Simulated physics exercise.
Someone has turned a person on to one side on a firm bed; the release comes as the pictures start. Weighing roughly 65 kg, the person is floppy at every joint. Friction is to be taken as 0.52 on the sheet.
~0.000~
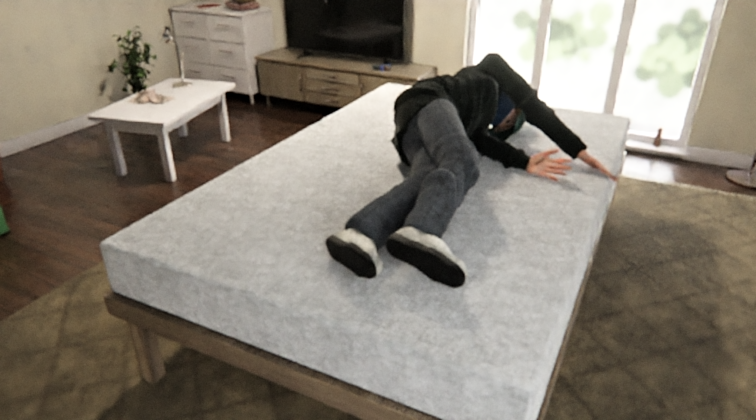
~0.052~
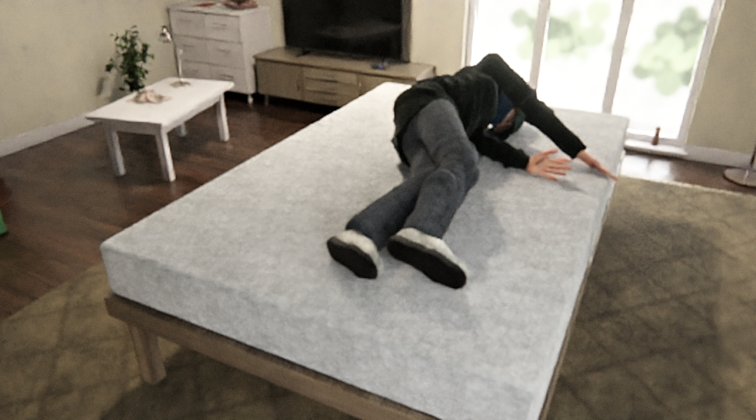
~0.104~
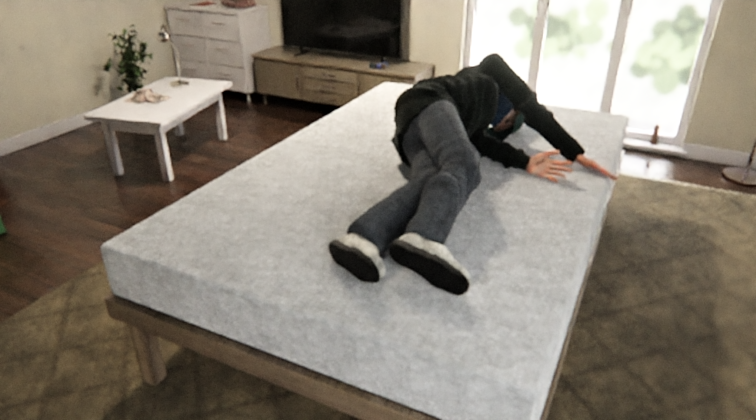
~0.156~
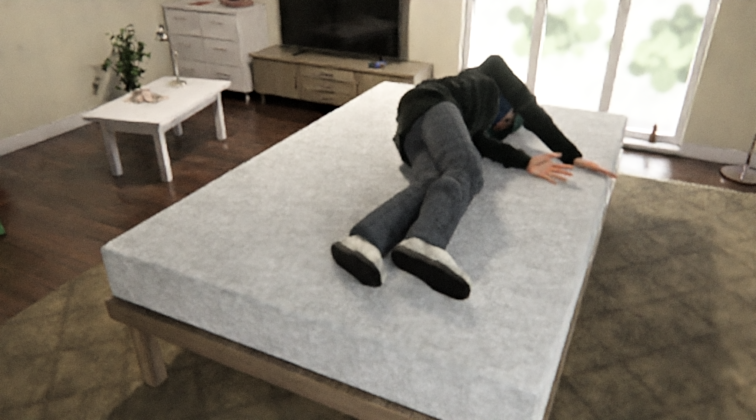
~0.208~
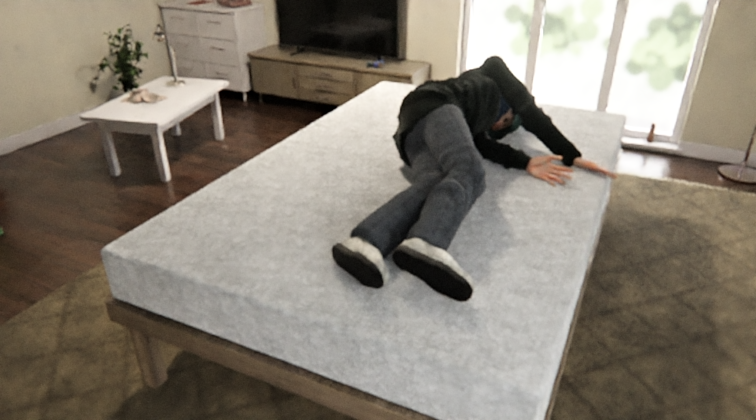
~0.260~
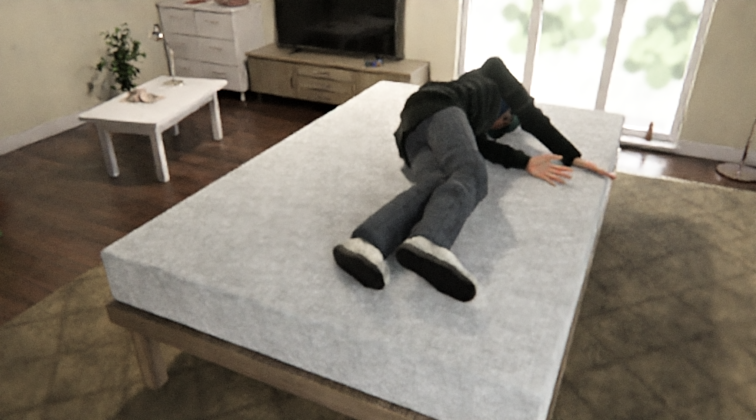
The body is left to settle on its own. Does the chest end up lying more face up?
No.
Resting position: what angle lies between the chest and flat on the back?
The chest ends up turned about 140° from lying flat on its back.
After 0.54 s the chest is turned 120° from lying flat on the back, near (478, 99) in the last picture's view.
After 0.94 s the chest is turned 130° from lying flat on the back, near (478, 99) in the last picture's view.
After 1.54 s the chest is turned 130° from lying flat on the back, near (477, 100) in the last picture's view.
When all is still (4.0 s), chest rolls forwards.
